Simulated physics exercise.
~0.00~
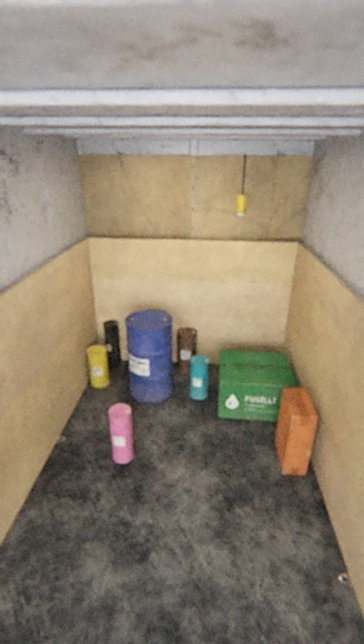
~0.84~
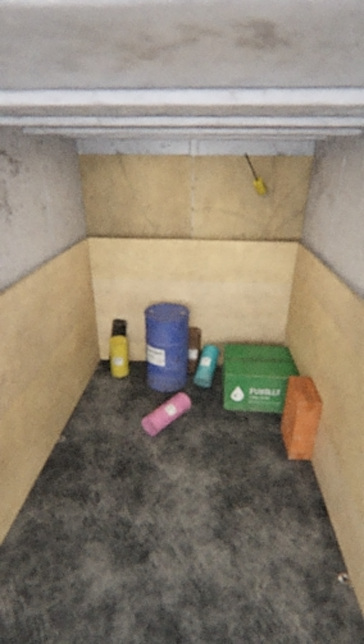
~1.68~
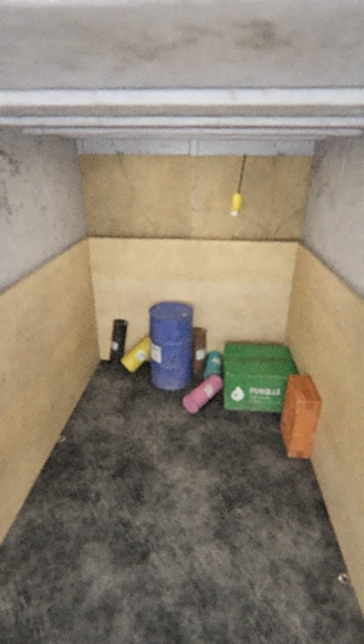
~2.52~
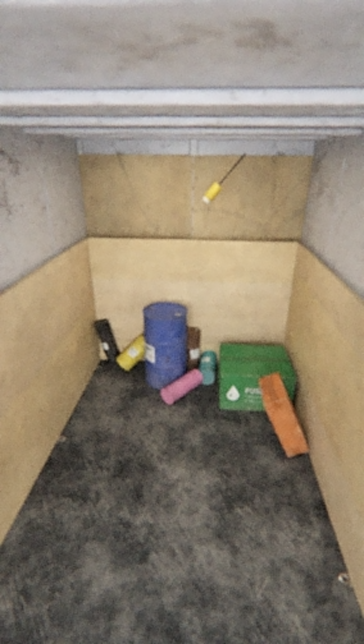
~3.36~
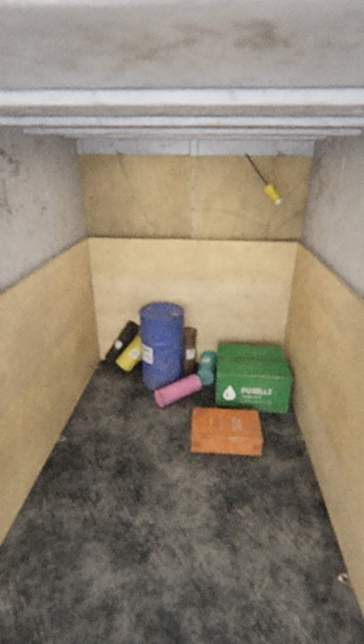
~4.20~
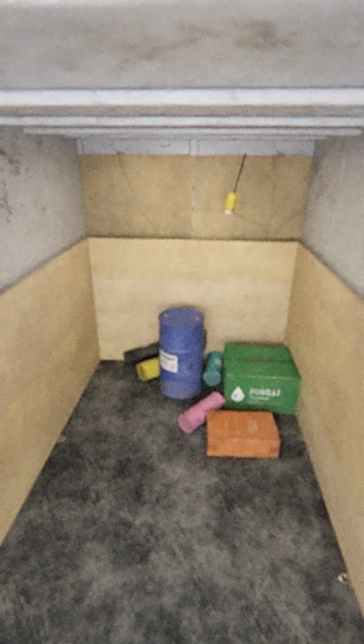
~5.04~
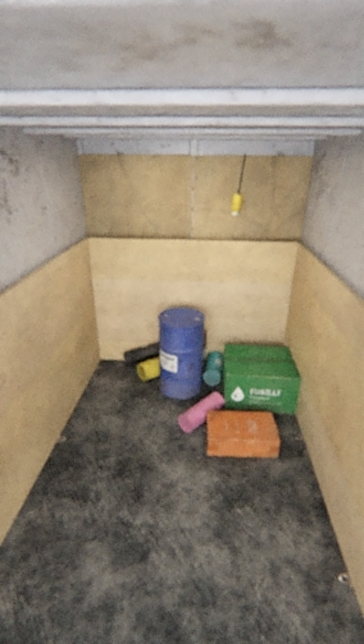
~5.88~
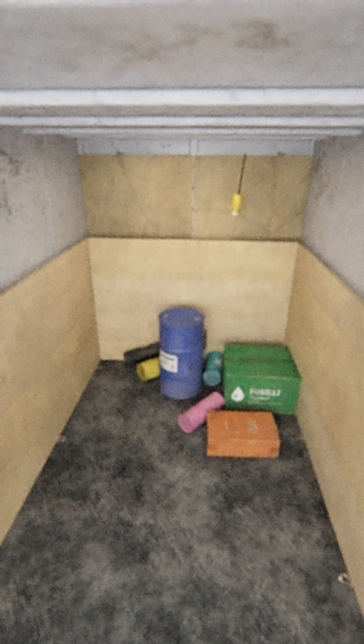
Loose canisters and an orange box topple around a sliding blue drum, then lie still.
